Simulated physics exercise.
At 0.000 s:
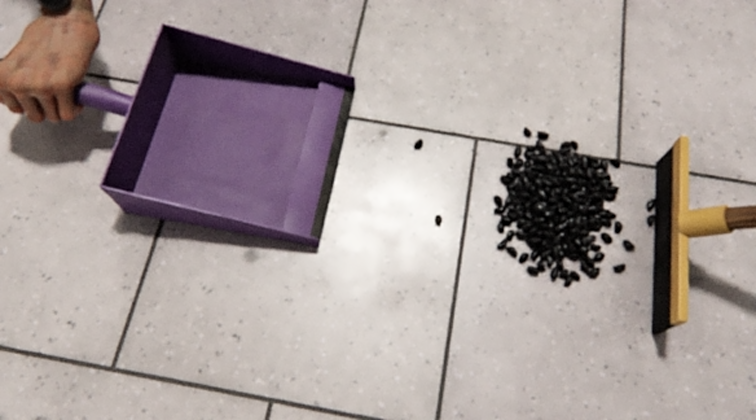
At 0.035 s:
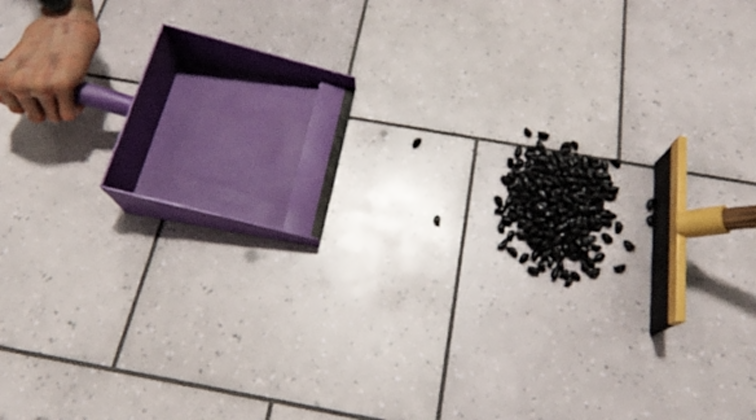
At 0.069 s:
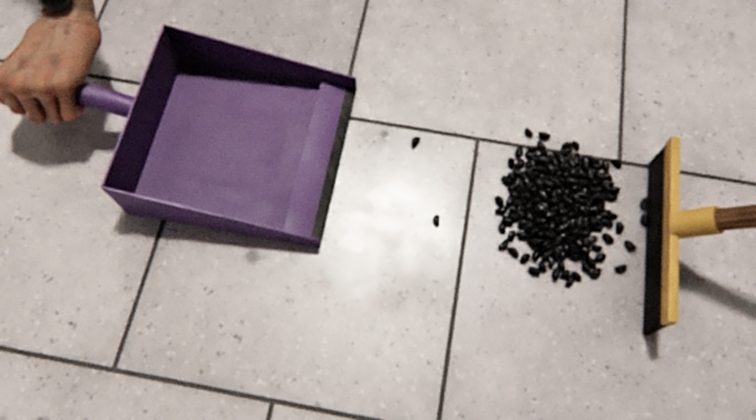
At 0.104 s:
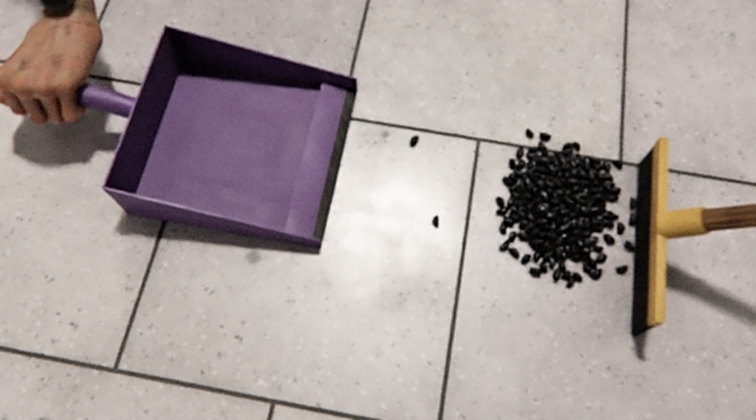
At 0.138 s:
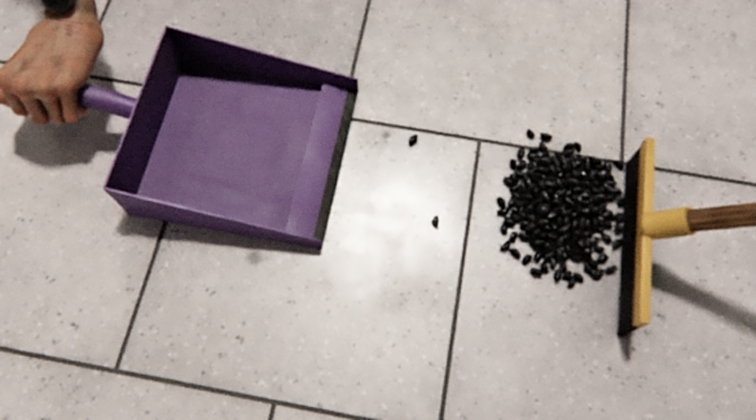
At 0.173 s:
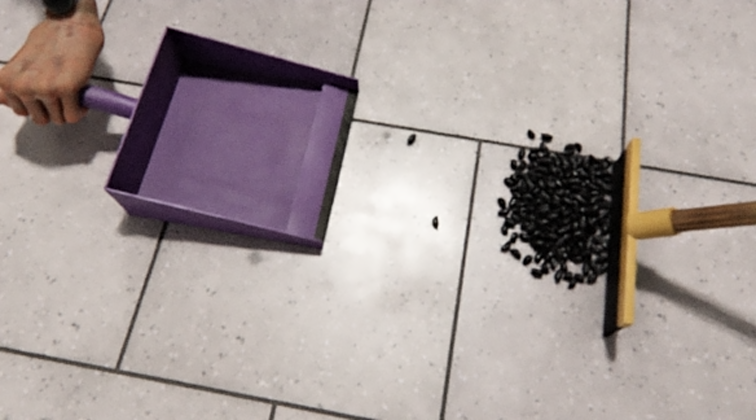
A yellow-edged blade on a handle slides left into a heap of black beans while a hand holds a purple dustpan.
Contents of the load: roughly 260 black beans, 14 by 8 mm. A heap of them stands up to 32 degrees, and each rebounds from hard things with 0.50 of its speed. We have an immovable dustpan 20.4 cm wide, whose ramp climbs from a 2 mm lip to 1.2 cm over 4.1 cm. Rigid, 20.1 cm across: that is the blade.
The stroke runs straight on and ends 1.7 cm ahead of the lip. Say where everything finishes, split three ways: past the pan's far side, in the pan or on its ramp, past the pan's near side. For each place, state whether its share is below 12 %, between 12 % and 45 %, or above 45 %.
In order: Past the pan's far side: A small share; in the pan or on its ramp: A middling share; past the pan's near side: A middling share.
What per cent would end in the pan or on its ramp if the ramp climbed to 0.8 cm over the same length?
30 per cent.
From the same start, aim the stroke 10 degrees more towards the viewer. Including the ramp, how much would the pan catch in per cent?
That gives near 10 in a hundred.
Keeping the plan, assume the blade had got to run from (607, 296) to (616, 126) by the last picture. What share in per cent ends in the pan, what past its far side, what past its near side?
Per cent by place - pan 55, far side 15, near side 5.
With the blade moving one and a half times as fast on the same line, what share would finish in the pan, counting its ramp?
I'd put it at roughly 35 per cent.
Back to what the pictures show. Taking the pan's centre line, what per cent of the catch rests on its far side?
I'd put it near 10 per cent.
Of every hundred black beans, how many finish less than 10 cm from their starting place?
Around 15 percent.
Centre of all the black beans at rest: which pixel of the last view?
(337, 189) or so.
After 0.49 s, middle of the blade 17 cm from the lip; 0 % over the lip, far side 0 %, near side 5 %.
After 0.70 s, middle of the blade 7 cm from the lip; 0 % over the lip, far side 5 %, near side 15 %.
After 1.03 s, middle of the blade 2 cm from the lip; 30 % over the lip, far side 5 %, near side 20 %.
In the end, at 2.3 s, far side 5 %, pan 30 %, near side 15 %, in front of the lip or behind the blade 50 %.
